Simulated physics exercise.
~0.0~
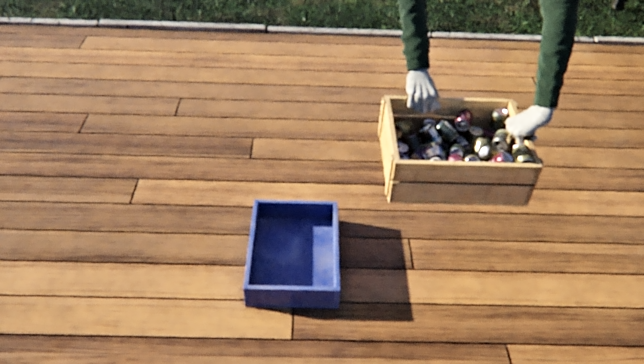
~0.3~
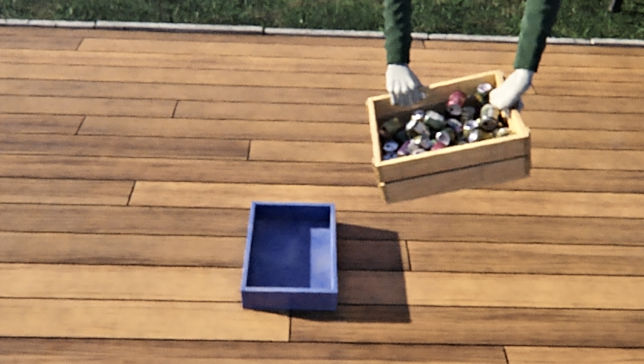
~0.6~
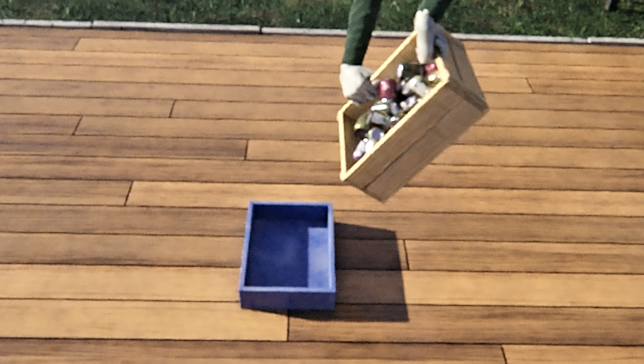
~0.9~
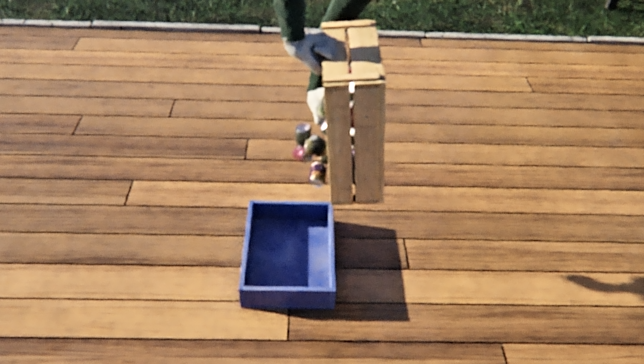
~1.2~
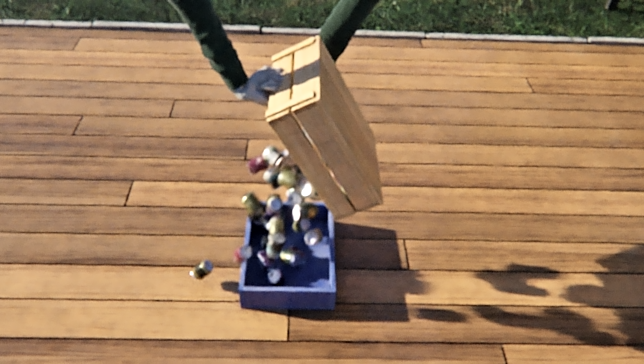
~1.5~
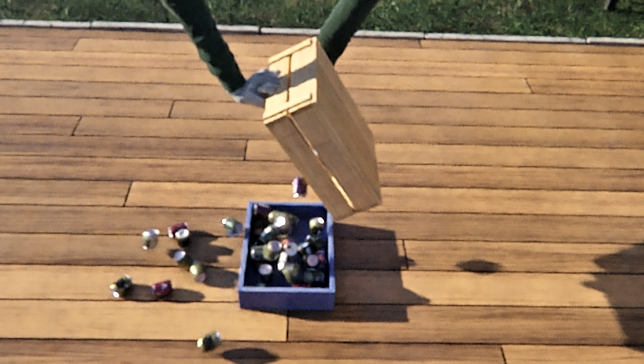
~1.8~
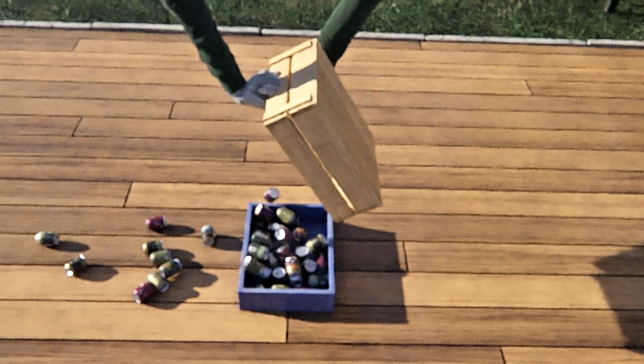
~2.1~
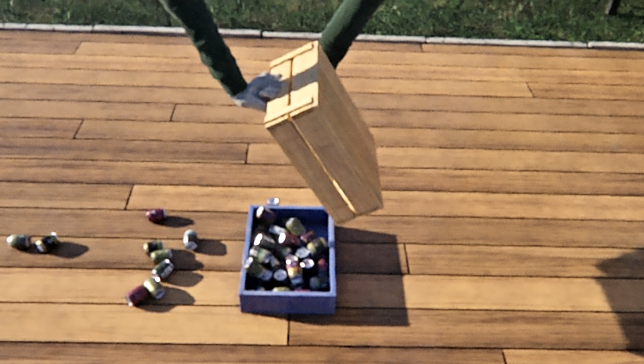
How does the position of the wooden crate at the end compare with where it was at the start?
At the start the crate is upright, up and to the right of the blue tub. By the end it is farther left, held tipped over just above the tub.
Wooden crate of mini cans being tipped over by gloved hands, most cans dropping into a blue tub, others scattering left across planks.
